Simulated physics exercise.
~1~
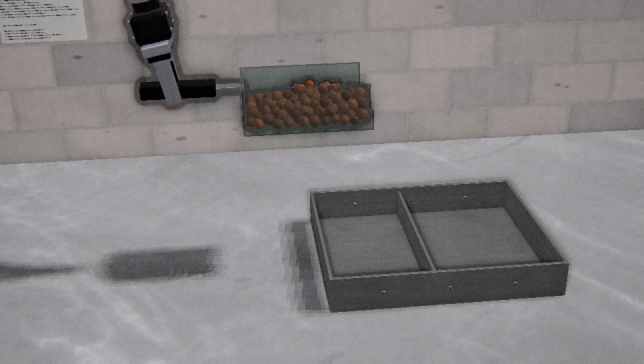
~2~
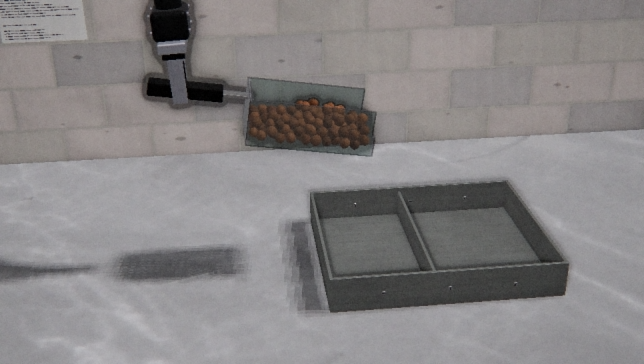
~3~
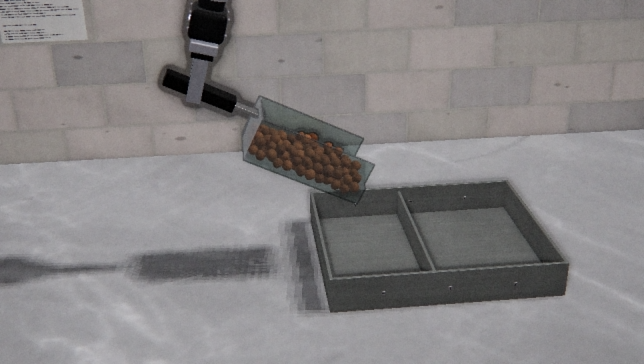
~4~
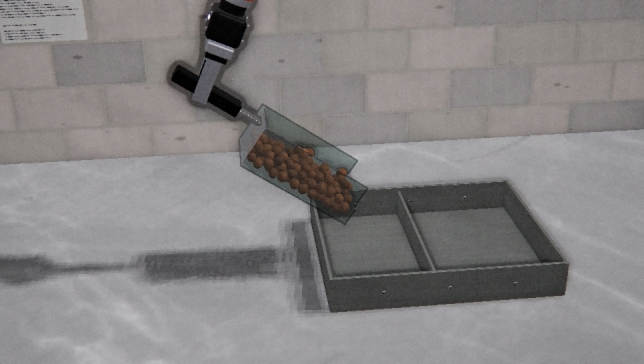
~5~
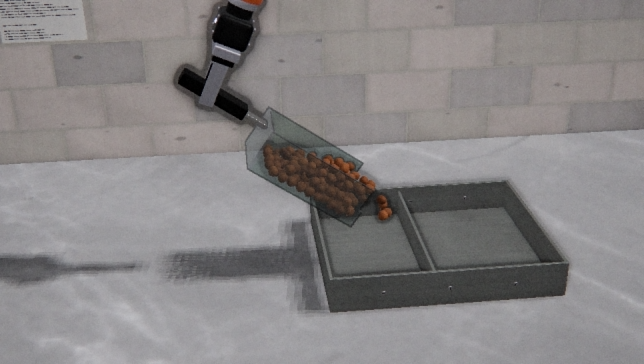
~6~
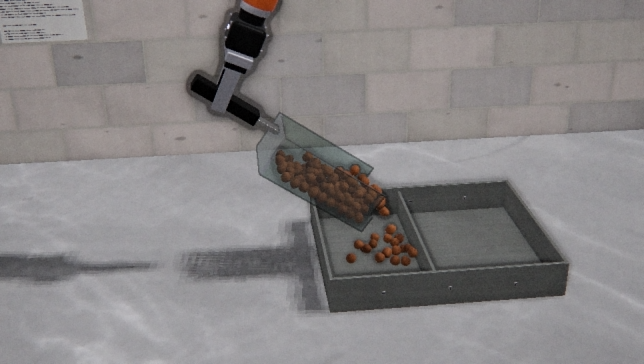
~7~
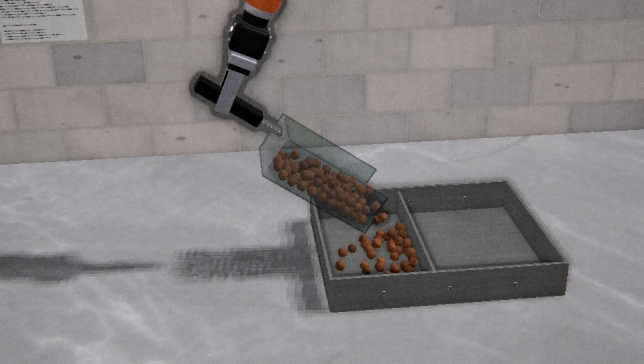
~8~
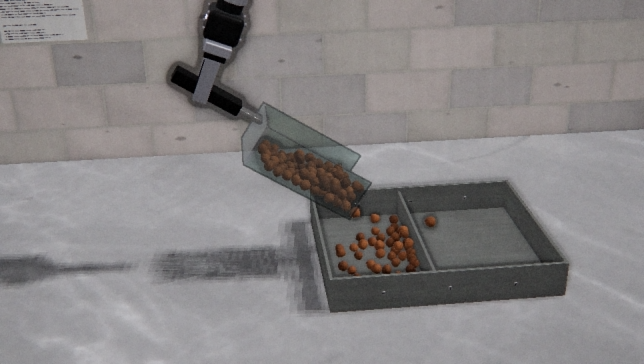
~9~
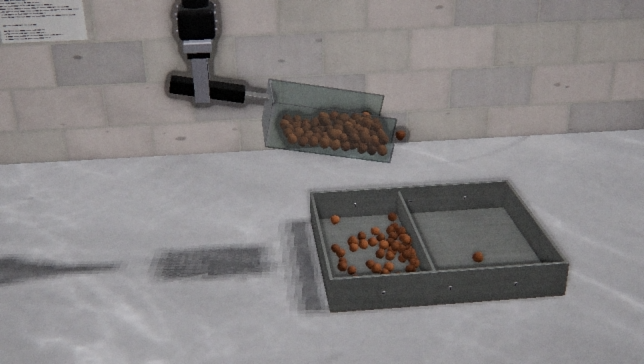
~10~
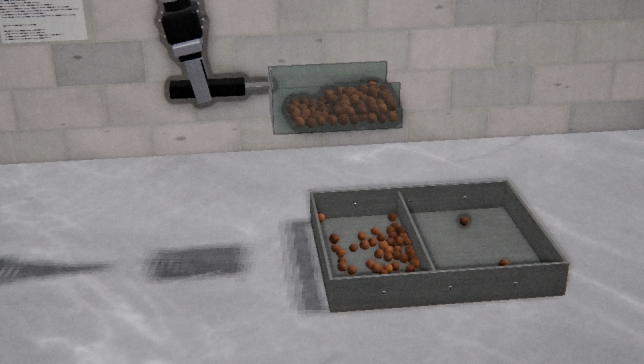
A robot arm lowered and tipped a clear box of hazelnuts over a divided gray tray, spilling some into the left section, then lifted and leveled it with most still inside, while a couple of strays landed in the right section.
